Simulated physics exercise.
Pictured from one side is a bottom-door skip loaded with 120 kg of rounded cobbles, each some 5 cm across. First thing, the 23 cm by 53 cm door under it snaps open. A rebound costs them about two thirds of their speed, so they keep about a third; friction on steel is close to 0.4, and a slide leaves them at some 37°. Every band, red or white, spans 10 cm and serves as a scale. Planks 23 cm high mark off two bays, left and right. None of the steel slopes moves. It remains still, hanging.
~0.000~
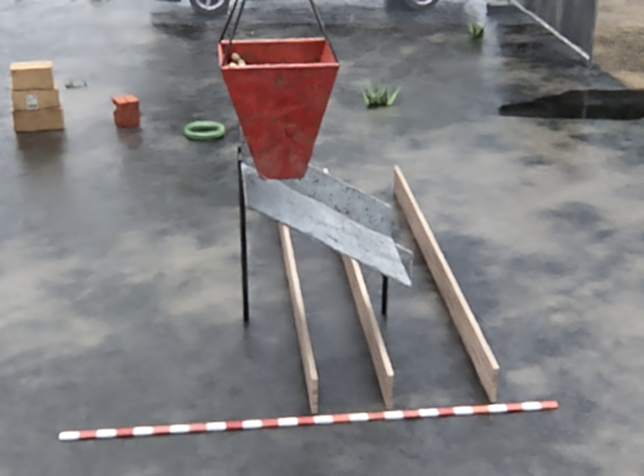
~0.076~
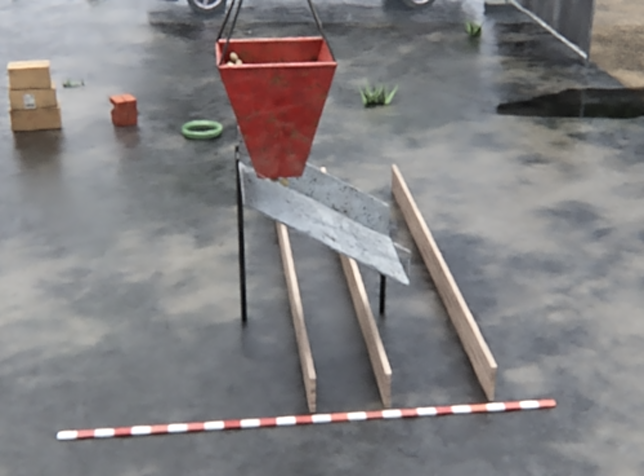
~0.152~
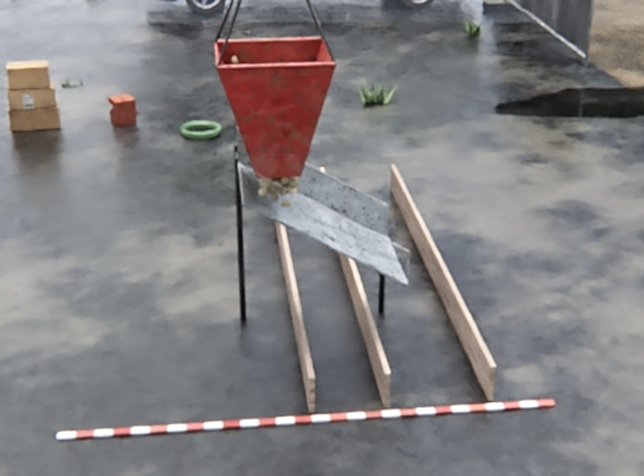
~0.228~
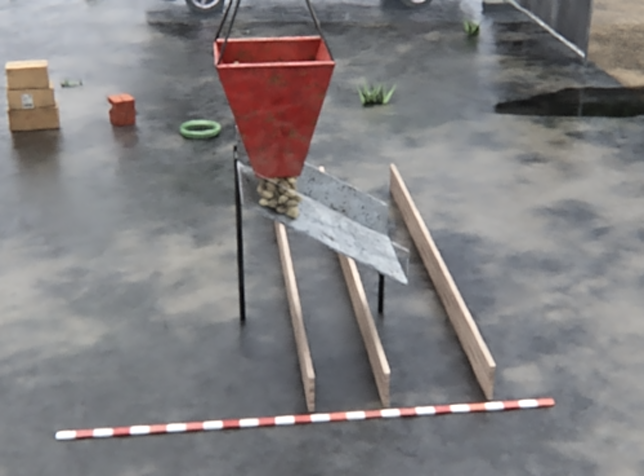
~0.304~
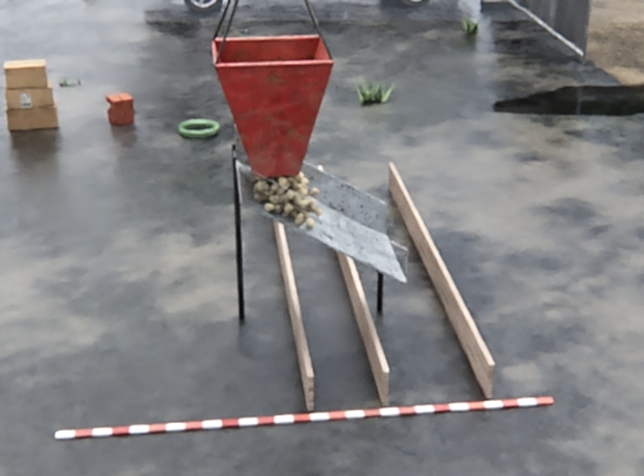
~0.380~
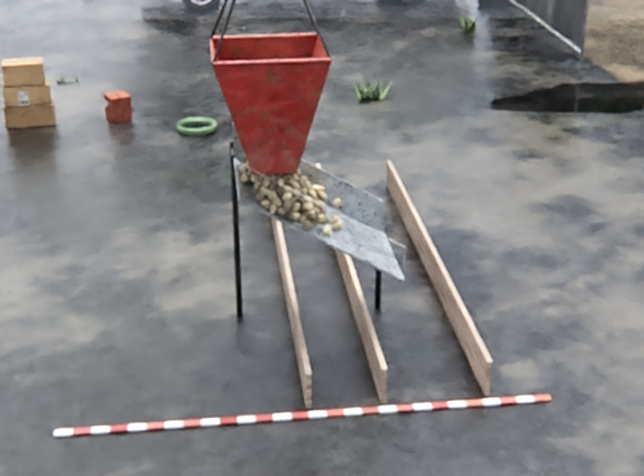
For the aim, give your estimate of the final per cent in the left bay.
My estimate is 0 per cent.
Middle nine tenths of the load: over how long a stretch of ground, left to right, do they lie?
Around 110 centimetres.
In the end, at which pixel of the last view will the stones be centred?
Centre at rest: Around (444, 337).
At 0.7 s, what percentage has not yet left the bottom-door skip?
Close to 20 per cent of the load.
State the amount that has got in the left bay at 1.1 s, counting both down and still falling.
By then, 0 %.
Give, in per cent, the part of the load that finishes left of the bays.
Share of load: Near 0 %.
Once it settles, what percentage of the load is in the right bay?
Roughly 75 per cent of it.
After 0.7 s, 22 % in the bottom-door skip, 72 % on the steel, 5 % falling or lying in the right bay; the stones farthest right are at (438, 280).
After 1.1 s, 0 % in the bottom-door skip, 60 % on the steel, 34 % falling or lying in the right bay, 6 % falling or lying right of the bays; the stones farthest right are at (513, 322).
After 1.7 s, 0 % in the bottom-door skip, 11 % on the steel, 68 % falling or lying in the right bay, 21 % falling or lying right of the bays; the stones farthest right are at (589, 312).
After 2.6 s, 0 % in the bottom-door skip, 73 % falling or lying in the right bay, 27 % falling or lying right of the bays; the stones farthest right are at (621, 322).
After 4.5 s, 0 % in the bottom-door skip, 73 % in the right bay, 27 % right of the bays; the stones farthest right are at (621, 322).
